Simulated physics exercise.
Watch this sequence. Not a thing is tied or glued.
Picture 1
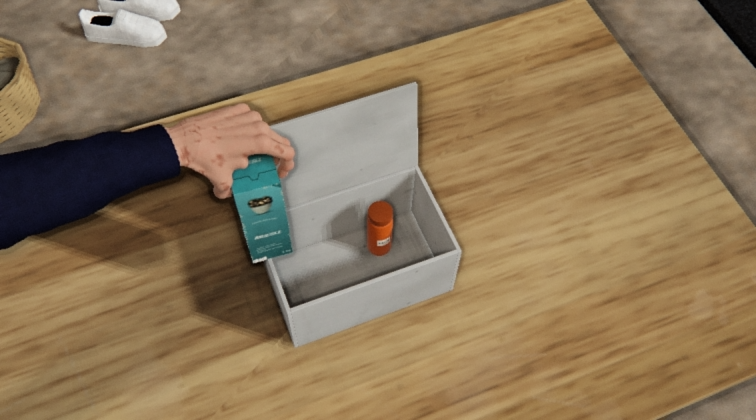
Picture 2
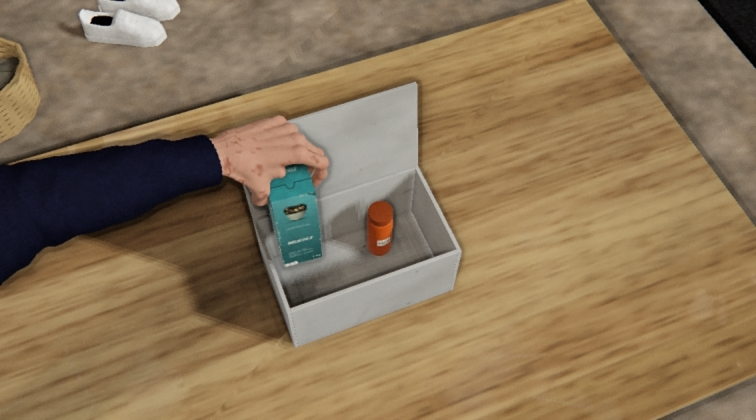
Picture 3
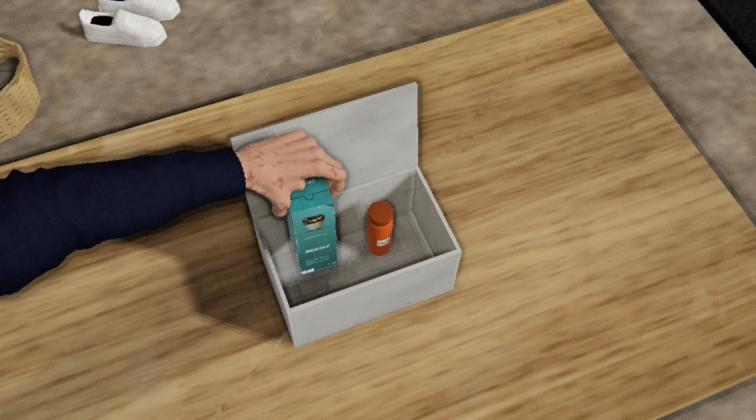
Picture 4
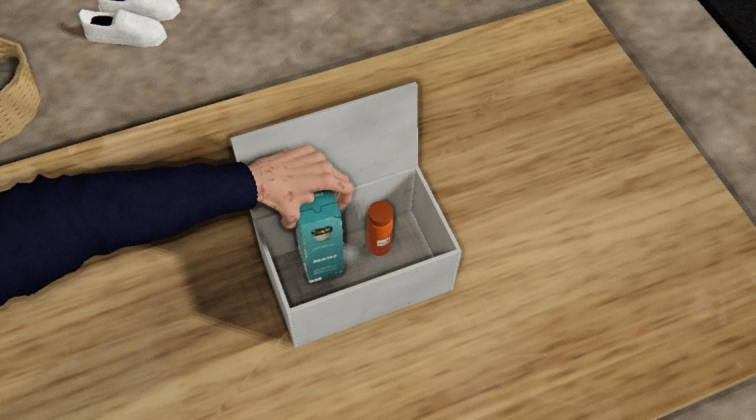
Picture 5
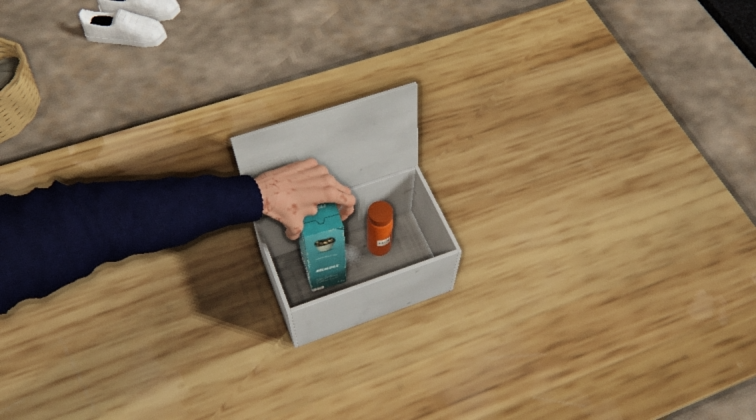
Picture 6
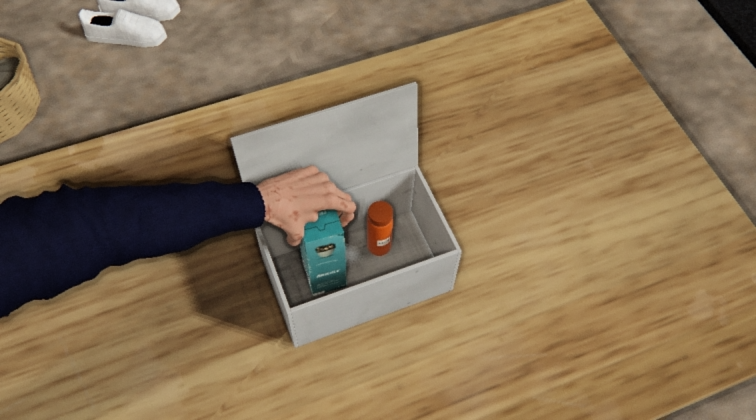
At the start, a hand in a dark blue sleeve holds a turquoise carton over the left edge of an open gray box containing an orange shaker. The hand moves the carton right, then lowers it inside beside the still shaker, and keeps hold of it.
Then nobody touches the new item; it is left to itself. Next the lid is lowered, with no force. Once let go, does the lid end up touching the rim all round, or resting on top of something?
The lid ends up resting on top of something.
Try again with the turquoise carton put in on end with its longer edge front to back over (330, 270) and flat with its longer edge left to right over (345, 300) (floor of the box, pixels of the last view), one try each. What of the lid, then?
Lid: First try open, second try closed.
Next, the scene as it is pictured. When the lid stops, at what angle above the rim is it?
I'd say roughly 30 degrees above the rim.
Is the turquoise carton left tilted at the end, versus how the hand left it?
Result: The turquoise carton leans over.
Then, 1.20 s later than the last frame, lid starting down.
Then, 1.70 s later than the last frame, lid 56° above the rim.
Then, 3.50 s later than the last frame, lid 41° above the rim; turquoise carton tilted by 9° near (325, 259).
Then, 4.30 s later than the last frame, lid 28° above the rim; turquoise carton tilted by 24° near (330, 273).
When it is over, lid 28° above the rim; moved from the start, turquoise carton; orange shaker as before. End places, in pixels of the last picture, turquoise carton near (330, 273).
